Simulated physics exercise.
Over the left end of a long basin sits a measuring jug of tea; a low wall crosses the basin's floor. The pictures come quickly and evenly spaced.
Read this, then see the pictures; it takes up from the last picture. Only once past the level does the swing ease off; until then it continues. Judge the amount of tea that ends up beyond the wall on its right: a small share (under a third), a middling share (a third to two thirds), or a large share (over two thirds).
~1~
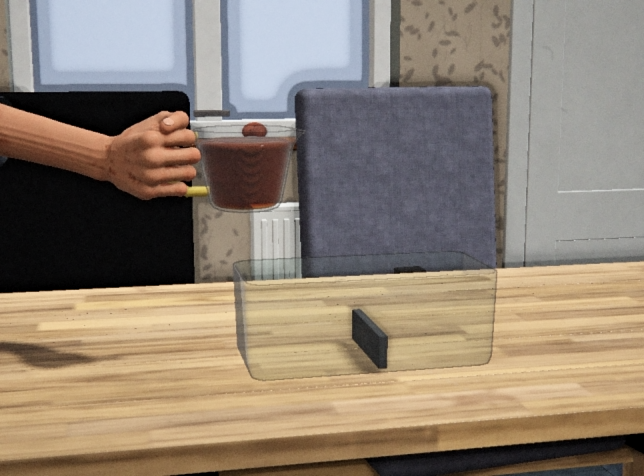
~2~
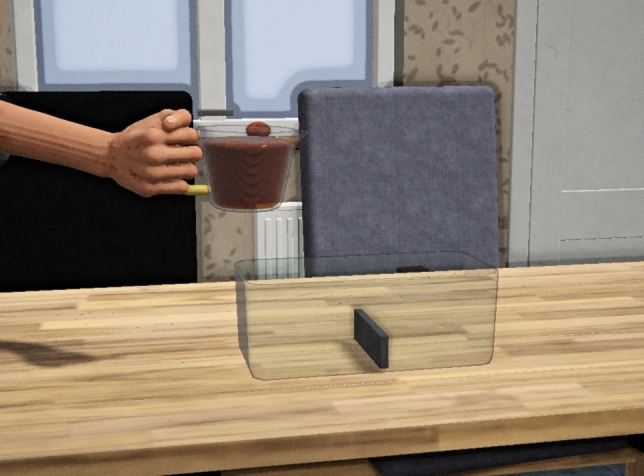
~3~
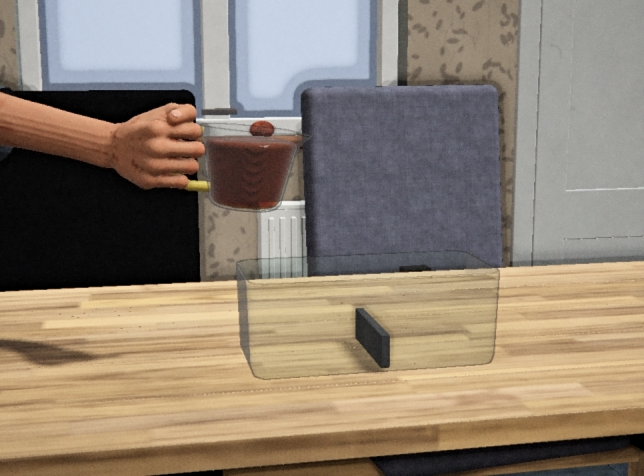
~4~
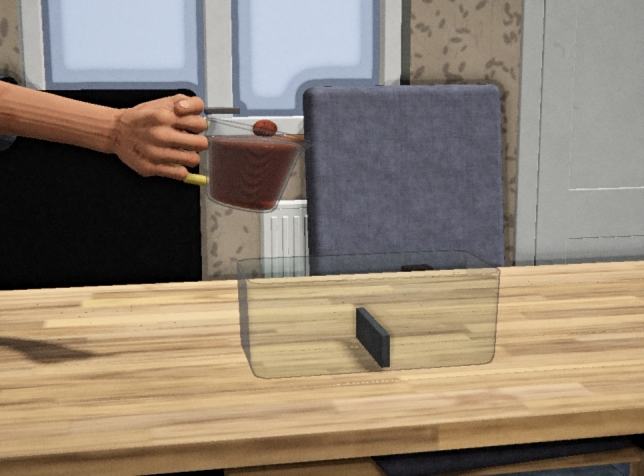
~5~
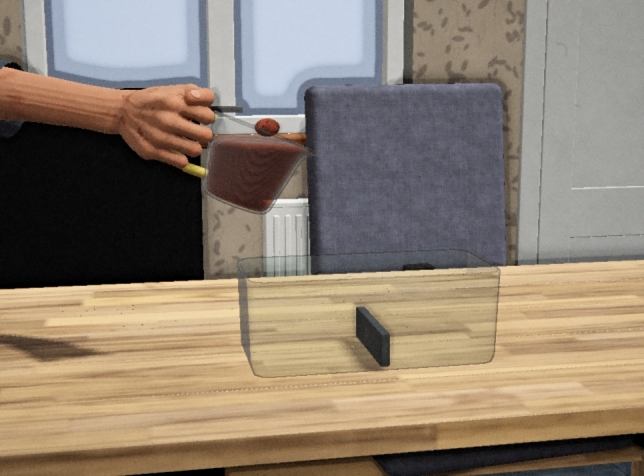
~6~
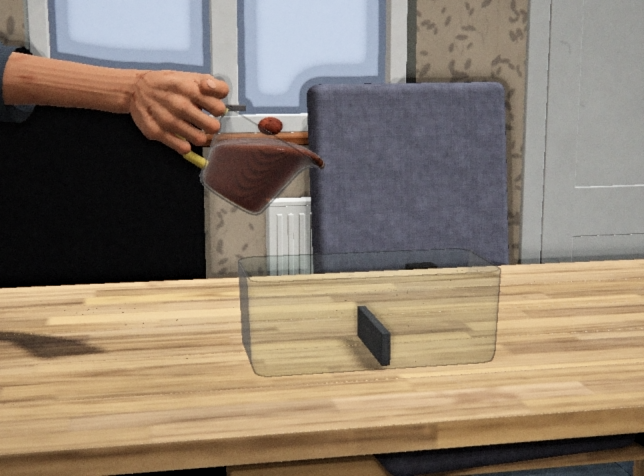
A small share.
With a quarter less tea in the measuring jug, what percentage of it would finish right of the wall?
I'd put it at some 5 %.
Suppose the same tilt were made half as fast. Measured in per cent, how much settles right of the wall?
Roughly 20 in a hundred.
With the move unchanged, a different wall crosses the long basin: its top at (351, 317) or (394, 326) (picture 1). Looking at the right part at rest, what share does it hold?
Try 1: Some 30 %; try 2: 10 %.
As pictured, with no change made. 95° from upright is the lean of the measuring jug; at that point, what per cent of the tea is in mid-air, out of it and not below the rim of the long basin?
About 30 per cent.
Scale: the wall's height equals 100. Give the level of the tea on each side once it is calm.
Left side: Approx. 60 %; right side: Approx. 10 %.
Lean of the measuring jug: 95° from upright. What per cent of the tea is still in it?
My estimate is close to 35 percent remaining.
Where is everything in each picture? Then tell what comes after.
The first frame shows tilt 0°; pouring edge (305, 130); surface from (198, 142) to (291, 140); the long basin's rim runs from (240, 274) to (480, 263); the wall's top is at (369, 323).
The second frame shows tilt 1°; pouring edge (307, 131); surface from (200, 141) to (292, 140).
The third frame shows tilt 6°; pouring edge (311, 135); surface from (204, 139) to (296, 142).
The fourth frame shows tilt 13°; pouring edge (314, 143); surface from (208, 139) to (301, 143).
The fifth frame shows tilt 22°; pouring edge (317, 153); surface from (211, 142) to (310, 147).
The sixth frame shows tilt 33°; pouring edge (319, 165); surface from (212, 148) to (315, 157); 3 per cent is over the edge.
A moment on, the measuring jug is tipped on its side and 34 per cent is still to pour, 32 is left of the wall and 6 right of it.
Next, the measuring jug is tipped right over and 2 per cent is still to pour, 83 is left of the wall and 8 right of it.
Then the measuring jug is tipped right over and 0 per cent is still to pour, 85 is left of the wall and 12 right of it.
Later the measuring jug is tipped right over and 0 per cent is still to pour, 85 is left of the wall and 13 right of it.
Finally, 85 per cent lies left of the wall, 12 right of it and 3 outside.
